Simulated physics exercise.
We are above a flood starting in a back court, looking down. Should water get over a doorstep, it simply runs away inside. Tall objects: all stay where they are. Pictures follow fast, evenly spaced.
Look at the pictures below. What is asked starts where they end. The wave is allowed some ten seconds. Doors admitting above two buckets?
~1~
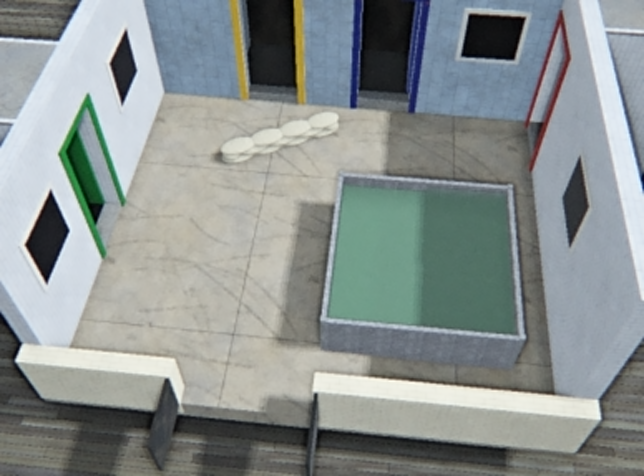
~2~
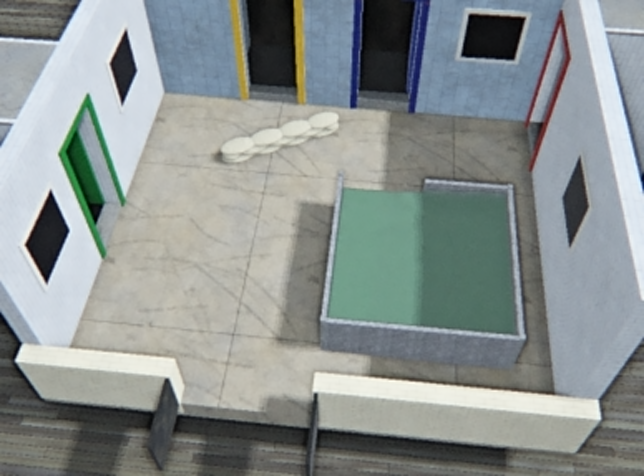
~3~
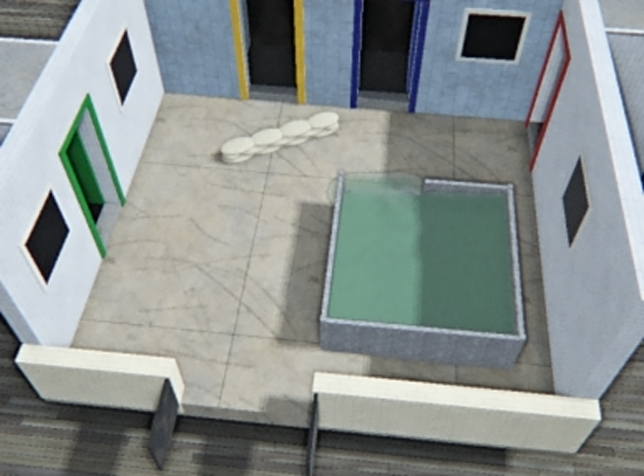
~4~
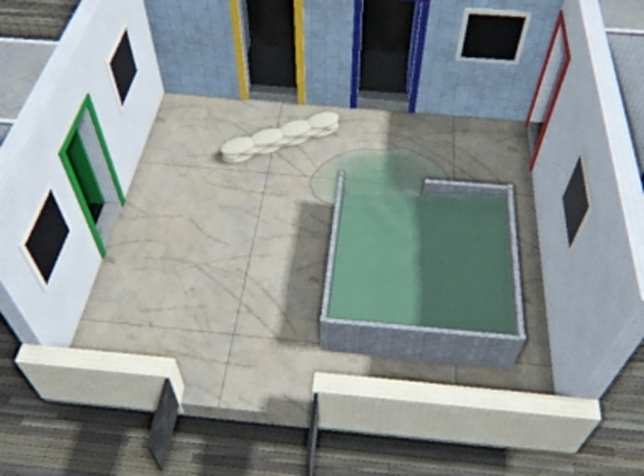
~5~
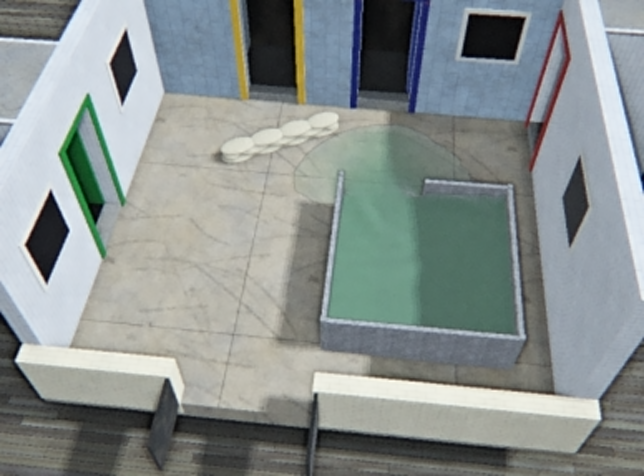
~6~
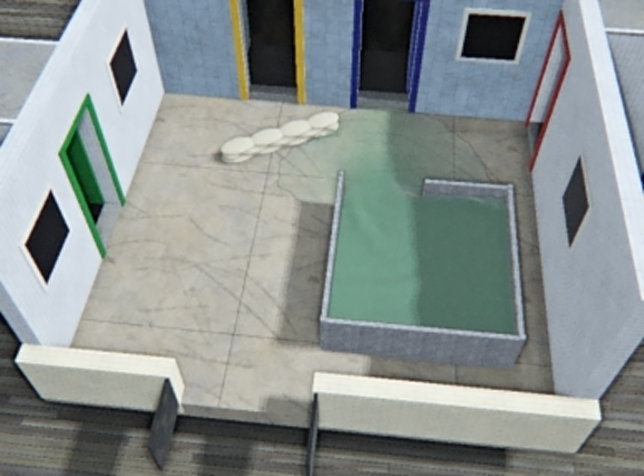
As I see it, the green door doesn't get too much water coming through. The red door gets too much water coming through. The blue door gets too much water coming through. The yellow door doesn't get too much water coming through.
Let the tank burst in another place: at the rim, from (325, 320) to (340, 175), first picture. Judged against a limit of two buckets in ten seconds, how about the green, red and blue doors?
The green door ends up above, the red door falls short, and the blue door falls short.
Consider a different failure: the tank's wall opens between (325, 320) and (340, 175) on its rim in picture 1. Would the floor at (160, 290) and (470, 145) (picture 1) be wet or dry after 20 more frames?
The first spot is soaked and the second is spared.
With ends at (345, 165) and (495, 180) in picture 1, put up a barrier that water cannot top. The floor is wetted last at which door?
Last comes the yellow door.
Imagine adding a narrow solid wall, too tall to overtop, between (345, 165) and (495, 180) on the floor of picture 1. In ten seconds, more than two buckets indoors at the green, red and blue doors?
At the doors, green comes in over, red comes in under, blue comes in under.
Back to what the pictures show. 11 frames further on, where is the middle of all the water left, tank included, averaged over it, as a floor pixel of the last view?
Near (402, 233).
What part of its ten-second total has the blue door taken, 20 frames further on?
Share by then: 90 in a hundred.
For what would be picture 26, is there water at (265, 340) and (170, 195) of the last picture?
One after the other: Free of water, wet.
A moment on, water covers 25 % of the floor; the green door not reached, the red door wet at the sill, nothing in, the blue door over two buckets in, the yellow door wet at the sill, nothing in.
Next, water covers 35 % of the floor; the green door not reached, the red door under two buckets in, the blue door far over two buckets in, the yellow door wet at the sill, nothing in.
Then, water covers 65 % of the floor; the green door wet at the sill, nothing in, the red door over two buckets in, the blue door far over two buckets in, the yellow door wet at the sill, nothing in.
Later, water covers 85 % of the floor; the green door wet at the sill, nothing in, the red door far over two buckets in, the blue door far over two buckets in, the yellow door wet at the sill, nothing in.
In the end, water covers 95 % of the floor; the green door wet at the sill, nothing in, the red door far over two buckets in, the blue door far over two buckets in, the yellow door wet at the sill, nothing in.
